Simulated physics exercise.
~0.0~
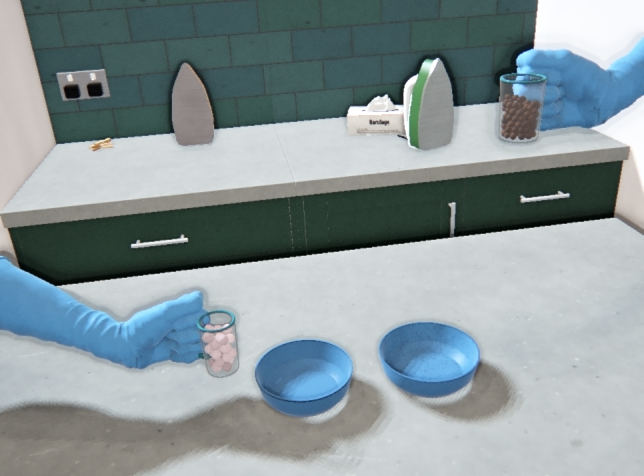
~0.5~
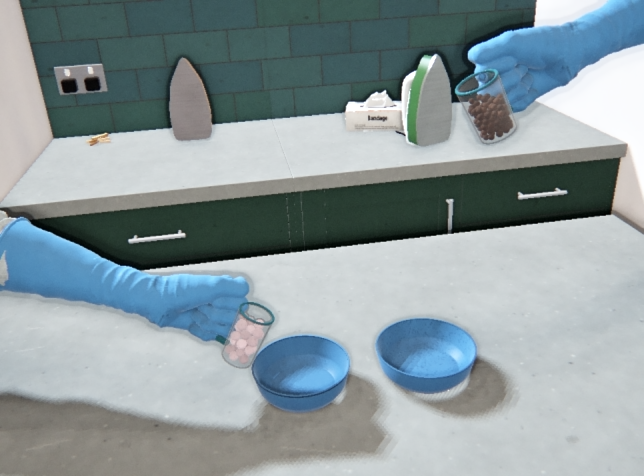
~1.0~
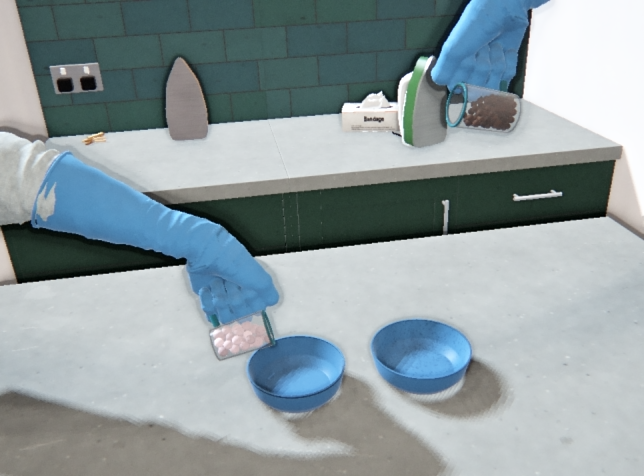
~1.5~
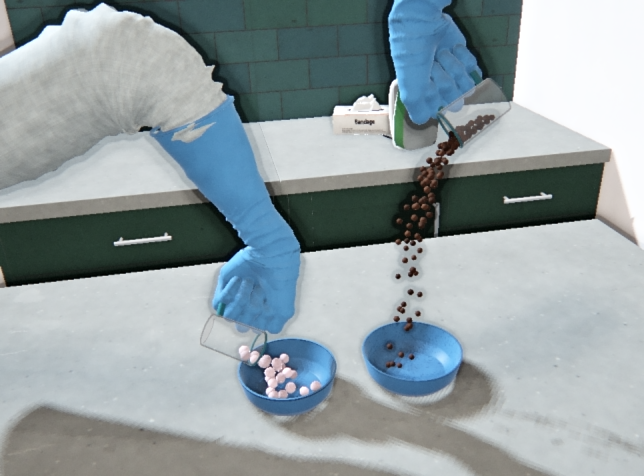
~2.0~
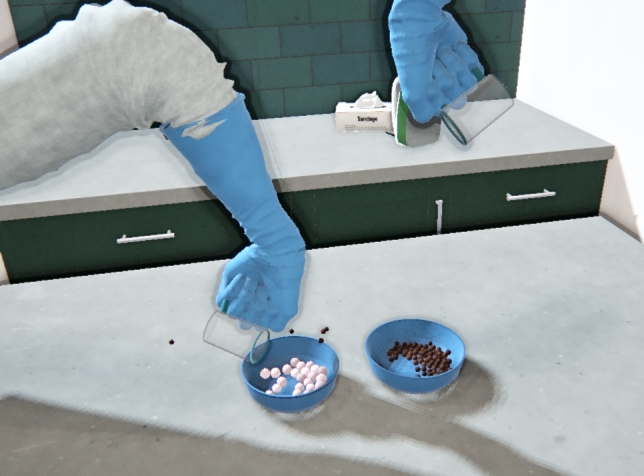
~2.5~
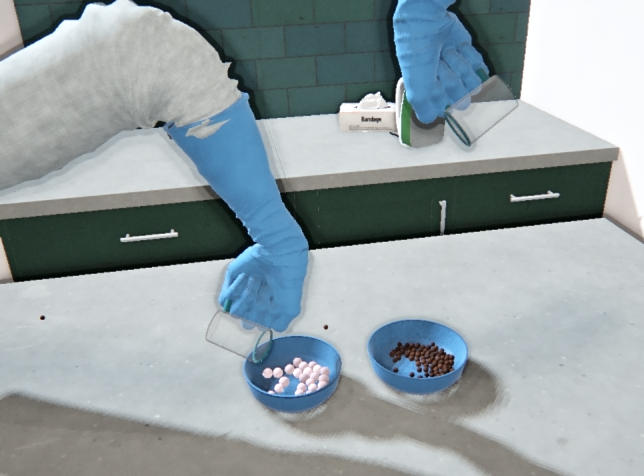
Two blue-gloved hands tip pink and brown balls into blue dishes, and some brown ones scatter.
